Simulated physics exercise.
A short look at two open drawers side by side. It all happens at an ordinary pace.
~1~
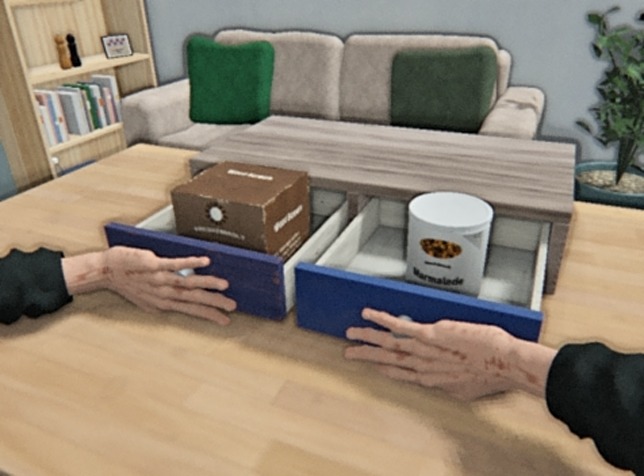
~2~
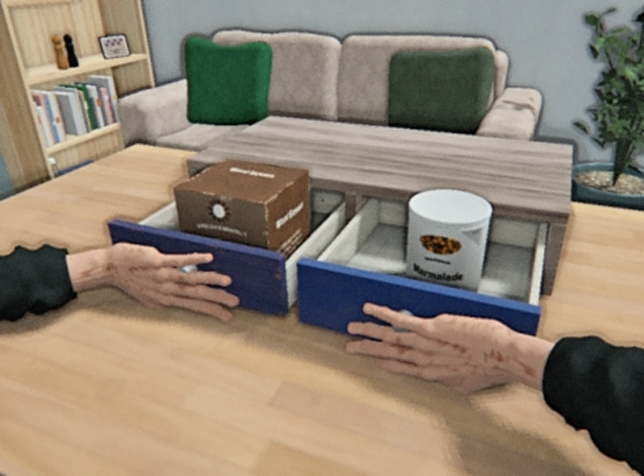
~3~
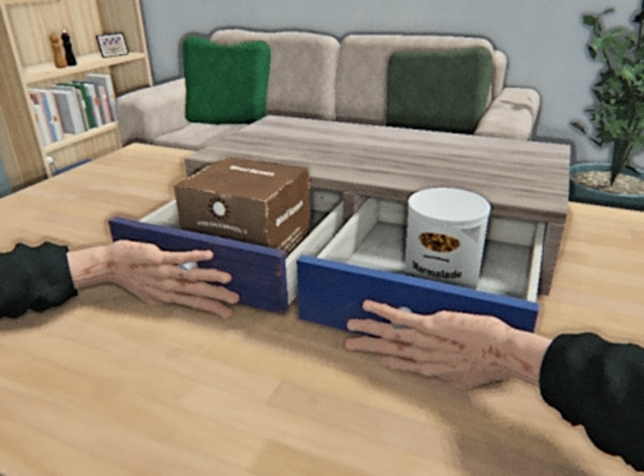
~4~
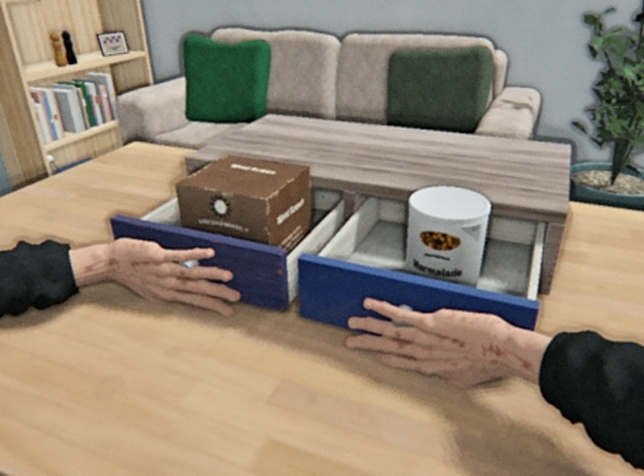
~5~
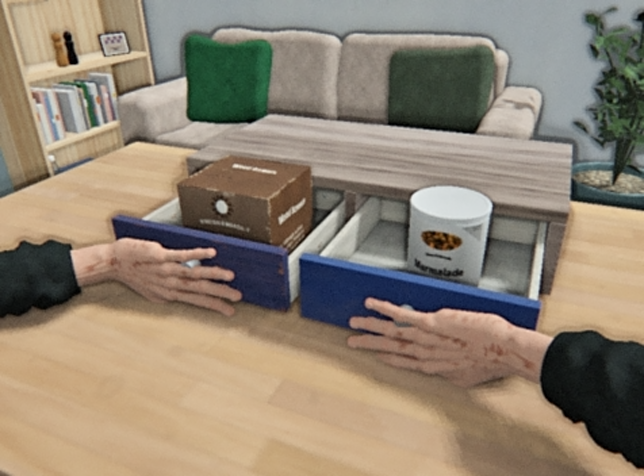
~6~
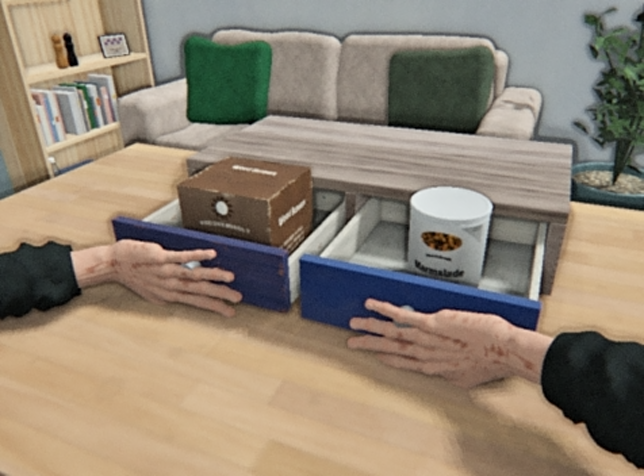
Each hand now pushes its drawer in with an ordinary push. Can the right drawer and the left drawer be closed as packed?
Outcome: The right drawer jams and the left drawer jams.
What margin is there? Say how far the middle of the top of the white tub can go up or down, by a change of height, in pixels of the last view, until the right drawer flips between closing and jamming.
About 28 pixels down.
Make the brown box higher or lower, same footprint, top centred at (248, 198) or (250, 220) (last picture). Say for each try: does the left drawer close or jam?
In turn it jams; ends up shut.
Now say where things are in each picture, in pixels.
The first frame shows right drawer (434, 265) wide open; left drawer (244, 228) wide open; white tub (446, 250).
The second frame shows left drawer (246, 226) wide open; brown box (246, 217).
The third frame shows right drawer (433, 259) wide open; chest (379, 187).
The fourth frame shows left drawer (247, 222) wide open; white tub (445, 243).
The fifth frame shows right drawer (435, 257) wide open; brown box (249, 213).
The sixth frame shows right drawer (435, 258) wide open; left drawer (248, 223) wide open; chest (380, 187).
Then, 0.26 s after the last picture, right drawer starting in; left drawer starting in.
Then, 0.40 s after the last picture, right drawer starting in; left drawer stopped, still ajar.
At rest, the right drawer stays ajar; the left drawer stays ajar.
